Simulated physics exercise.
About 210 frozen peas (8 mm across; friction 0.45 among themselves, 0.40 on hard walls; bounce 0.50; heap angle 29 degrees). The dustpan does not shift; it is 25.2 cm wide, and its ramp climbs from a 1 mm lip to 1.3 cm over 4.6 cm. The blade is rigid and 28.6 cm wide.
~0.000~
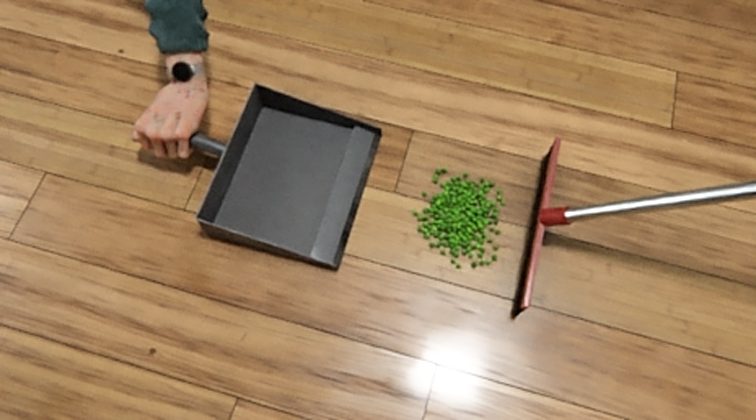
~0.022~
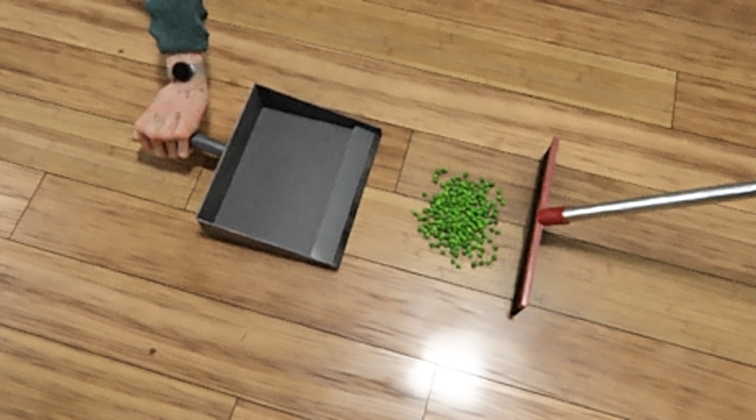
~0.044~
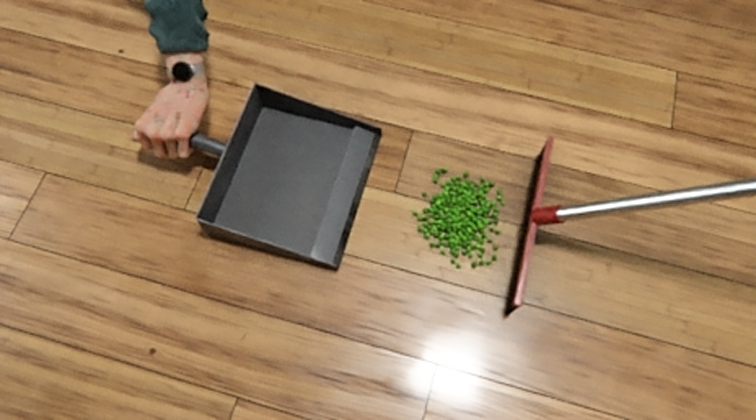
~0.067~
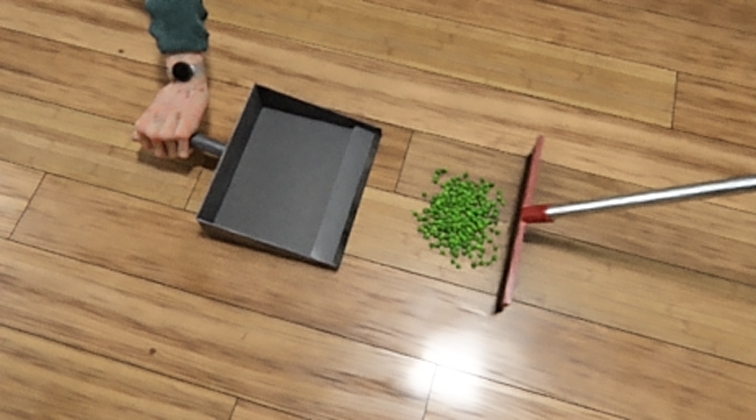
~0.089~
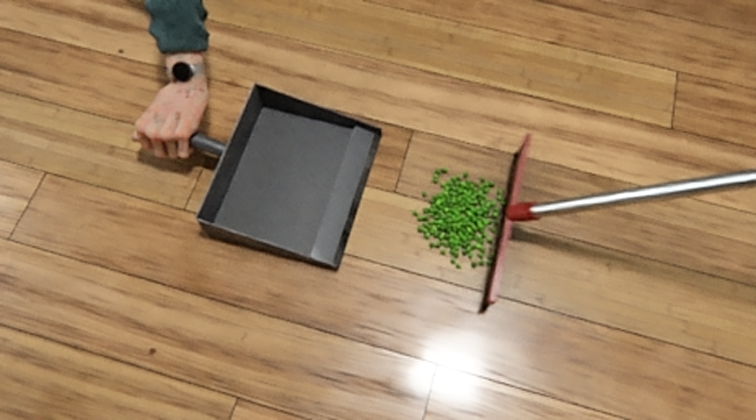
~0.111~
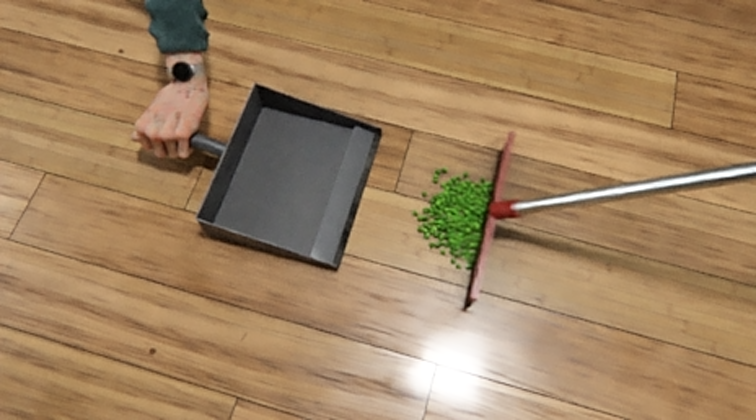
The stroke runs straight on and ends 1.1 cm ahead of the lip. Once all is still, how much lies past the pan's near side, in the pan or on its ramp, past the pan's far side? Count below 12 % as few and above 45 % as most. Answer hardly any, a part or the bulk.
Near side hardly any, pan the bulk, far side hardly any.
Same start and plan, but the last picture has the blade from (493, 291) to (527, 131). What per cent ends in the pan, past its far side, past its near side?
Pan 60, far 10, near 5.
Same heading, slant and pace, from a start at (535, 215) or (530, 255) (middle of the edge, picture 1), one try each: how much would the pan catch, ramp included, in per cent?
Some 70 and 65 per cent.
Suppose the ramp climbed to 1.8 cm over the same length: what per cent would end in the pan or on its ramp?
It would be near 65 per cent.
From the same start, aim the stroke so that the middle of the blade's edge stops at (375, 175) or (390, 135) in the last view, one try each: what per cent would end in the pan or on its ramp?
Some 65 and 55 per cent.
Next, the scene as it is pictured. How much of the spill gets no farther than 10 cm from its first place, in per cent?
Roughly 0 per cent.
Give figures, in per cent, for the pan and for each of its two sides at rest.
Near side 5, pan 65, far side 5.
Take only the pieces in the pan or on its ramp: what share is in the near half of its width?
Roughly 50 per cent.
After 0.21 s, middle of the blade 9 cm from the lip; 0 % over the lip, far side 0 %, near side 0 %.
After 0.27 s, middle of the blade 3 cm from the lip; 20 % over the lip, far side 5 %, near side 5 %.
Then, at 0.48 s, middle of the blade 1 cm from the lip; 80 % over the lip, far side 5 %, near side 5 %.
In the end, at 1.9 s, near side 5 %, pan 65 %, far side 5 %, in front of the lip or behind the blade 25 %.
